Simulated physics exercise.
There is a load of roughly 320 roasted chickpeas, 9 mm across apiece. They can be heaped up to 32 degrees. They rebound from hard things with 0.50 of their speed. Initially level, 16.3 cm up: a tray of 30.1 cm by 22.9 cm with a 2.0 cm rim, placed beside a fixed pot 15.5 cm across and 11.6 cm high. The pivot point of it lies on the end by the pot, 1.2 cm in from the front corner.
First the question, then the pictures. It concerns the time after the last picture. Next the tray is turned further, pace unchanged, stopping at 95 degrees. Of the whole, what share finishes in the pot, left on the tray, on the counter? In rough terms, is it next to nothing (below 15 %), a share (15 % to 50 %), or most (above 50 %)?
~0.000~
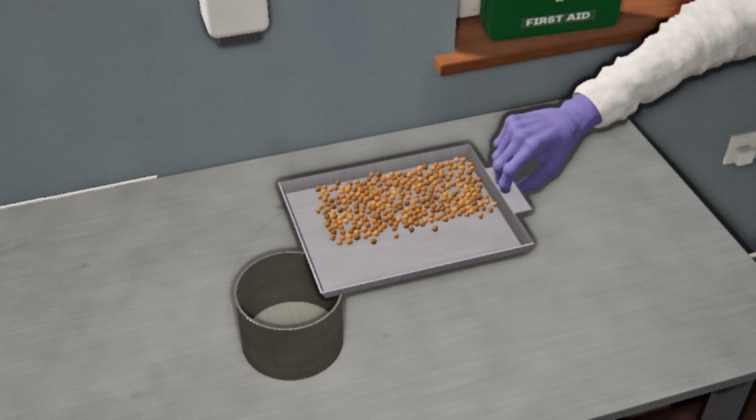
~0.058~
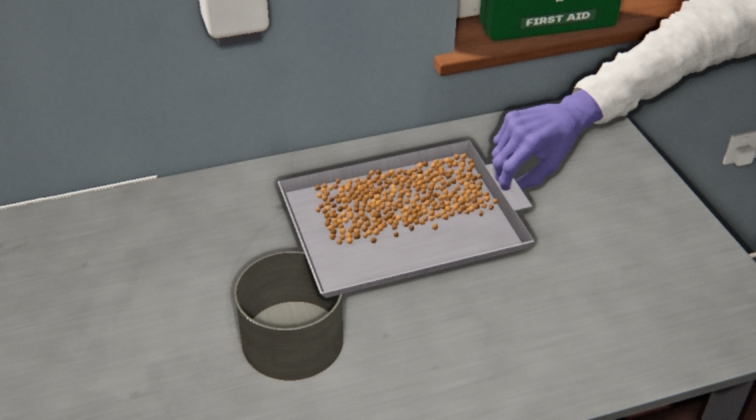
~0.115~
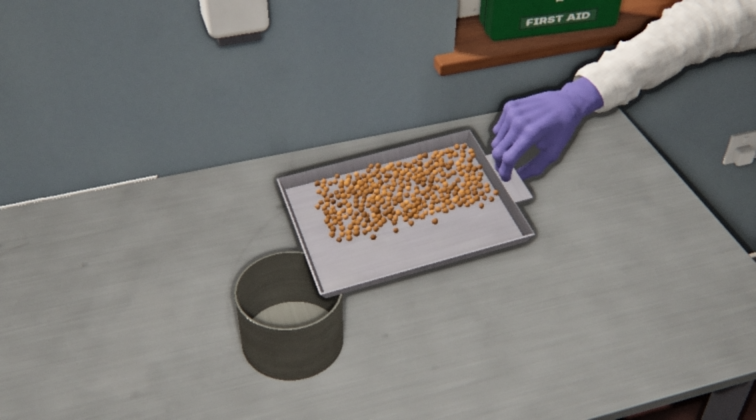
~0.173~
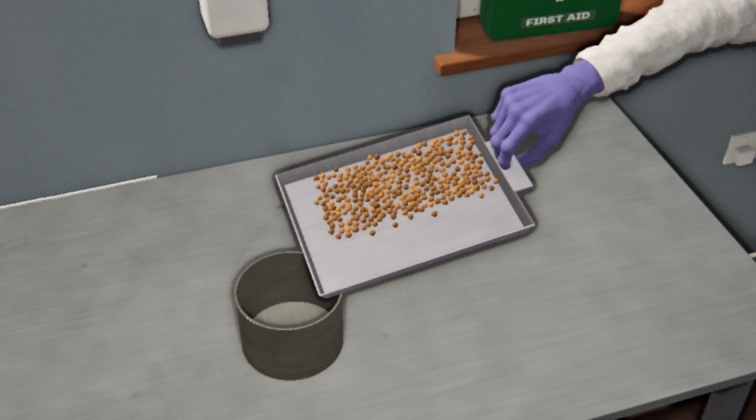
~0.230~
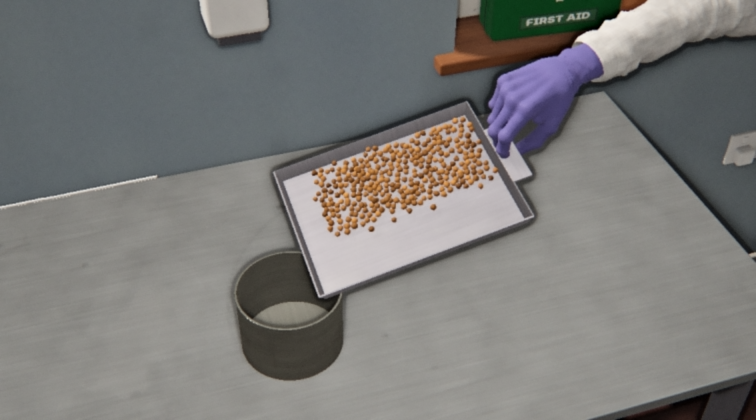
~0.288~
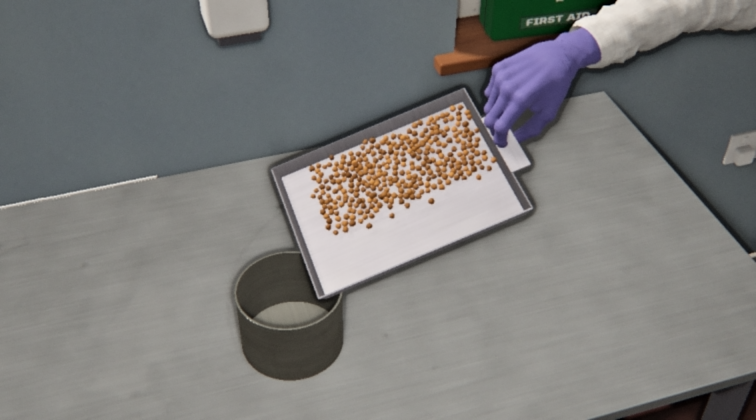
Roughly: Pot: A share, left on the tray: Next to nothing, counter: Most.
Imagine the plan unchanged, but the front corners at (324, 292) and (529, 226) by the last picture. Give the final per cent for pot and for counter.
Pot 0, counter 100.
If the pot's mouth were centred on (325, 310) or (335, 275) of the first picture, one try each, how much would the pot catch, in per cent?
Try one: ~ 60 %; try two: ~ 0 %.
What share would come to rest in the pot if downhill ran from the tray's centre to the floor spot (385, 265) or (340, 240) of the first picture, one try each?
First try: About 0 percent; second try: About 65 percent.
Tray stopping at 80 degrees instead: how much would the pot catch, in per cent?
35 %.
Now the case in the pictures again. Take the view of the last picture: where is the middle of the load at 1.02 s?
Near (292, 359).
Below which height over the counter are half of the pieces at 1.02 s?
About 6 cm.
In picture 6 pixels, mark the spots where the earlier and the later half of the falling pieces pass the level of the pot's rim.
Roughly (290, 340) to start, and after that (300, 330).
After 0.73 s, tilt 56 degrees; the tray holds 95 %, the pot 0 %.
After 1.02 s, tilt 80 degrees; the tray holds 35 %, the pot 15 %.
Then, at 1.41 s, tilt 95 degrees; the tray holds 0 %, the pot 35 %.
In the end, at 2.0 s, pot 35 %, tray 0 %, counter 65 %.
